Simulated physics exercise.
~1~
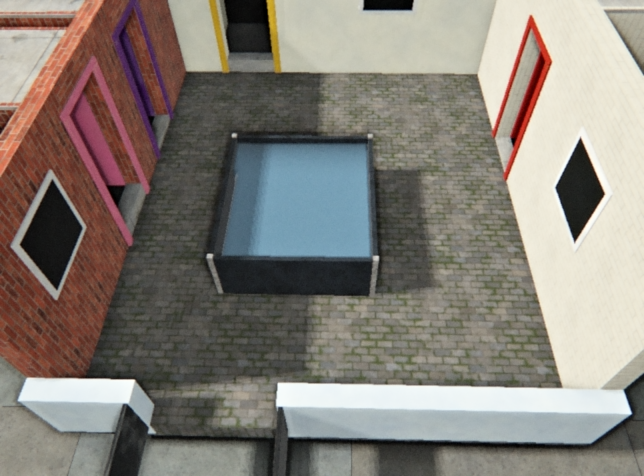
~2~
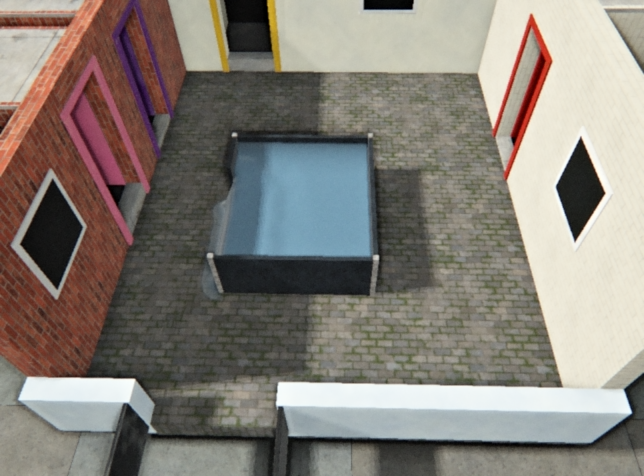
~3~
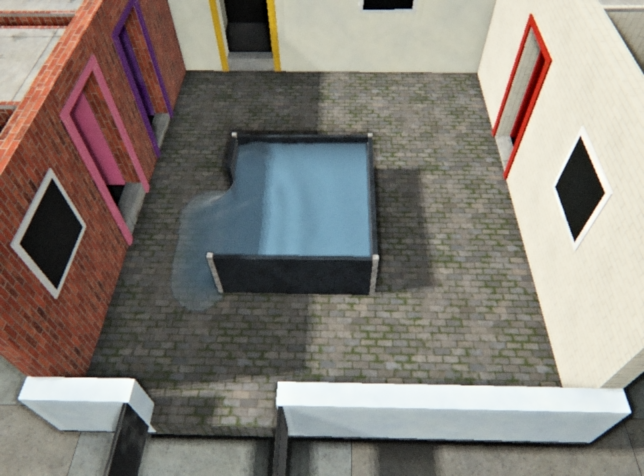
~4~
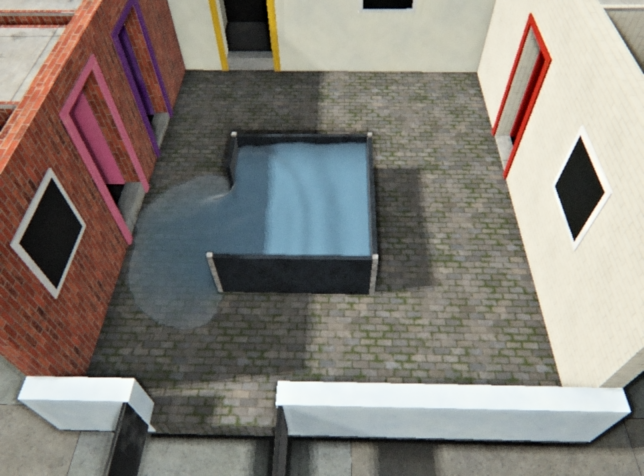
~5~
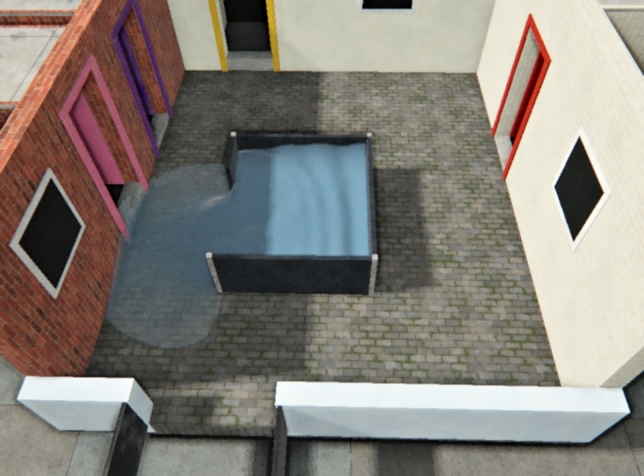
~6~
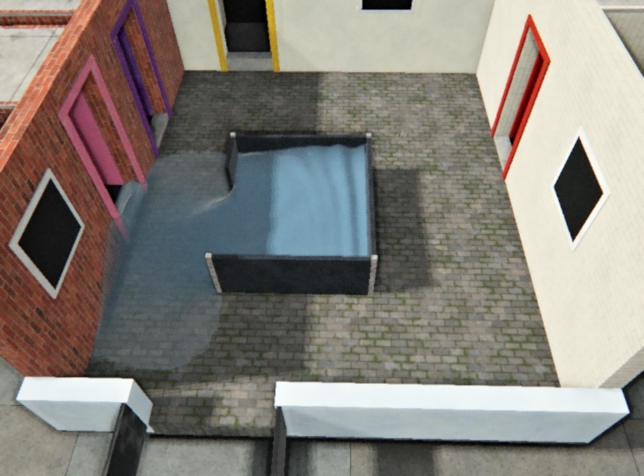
Water breaks out of the tank's left side and spreads across the paved yard.
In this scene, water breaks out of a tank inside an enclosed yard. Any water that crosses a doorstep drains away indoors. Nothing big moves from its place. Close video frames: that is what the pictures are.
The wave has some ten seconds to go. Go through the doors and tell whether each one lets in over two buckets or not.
Pink door: Over two buckets; red door: Over two buckets; yellow door: Two buckets or fewer; purple door: Two buckets or fewer.
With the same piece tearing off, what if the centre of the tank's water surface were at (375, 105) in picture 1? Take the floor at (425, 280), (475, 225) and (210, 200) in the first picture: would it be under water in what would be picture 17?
As listed: Free of water, clear, covered.
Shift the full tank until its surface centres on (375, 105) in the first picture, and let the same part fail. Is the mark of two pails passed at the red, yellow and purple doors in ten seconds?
Taking each in turn, red remains below the limit, yellow remains below the limit, purple overshoots.
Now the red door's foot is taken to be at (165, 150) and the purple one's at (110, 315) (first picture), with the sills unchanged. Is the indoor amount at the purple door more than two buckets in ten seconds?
Well, the way I see it, the purple door crosses the threshold.
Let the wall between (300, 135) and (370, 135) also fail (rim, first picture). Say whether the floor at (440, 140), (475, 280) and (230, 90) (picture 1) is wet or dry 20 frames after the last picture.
Taking the spots in turn: Swamped, untouched and swamped.
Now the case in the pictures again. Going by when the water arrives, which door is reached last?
Answer - the one in red.
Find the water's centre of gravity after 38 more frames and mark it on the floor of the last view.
Near pixel (308, 206).
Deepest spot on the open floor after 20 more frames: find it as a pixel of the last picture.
Somewhere around pixel (82, 386).
A moment on, water covers 15 % of the floor; the pink door over two buckets in, the red door not reached, the yellow door not reached, the purple door wet at the sill, nothing in.
Next, water covers 35 % of the floor; the pink door far over two buckets in, the red door not reached, the yellow door not reached, the purple door wet at the sill, nothing in.
Then, water covers 65 % of the floor; the pink door far over two buckets in, the red door not reached, the yellow door wet at the sill, nothing in, the purple door wet at the sill, nothing in.
Later, water covers 90 % of the floor; the pink door far over two buckets in, the red door wet at the sill, nothing in, the yellow door wet at the sill, nothing in, the purple door wet at the sill, nothing in.
In the end, water covers 100 % of the floor; the pink door far over two buckets in, the red door over two buckets in, the yellow door wet at the sill, nothing in, the purple door wet at the sill, nothing in.
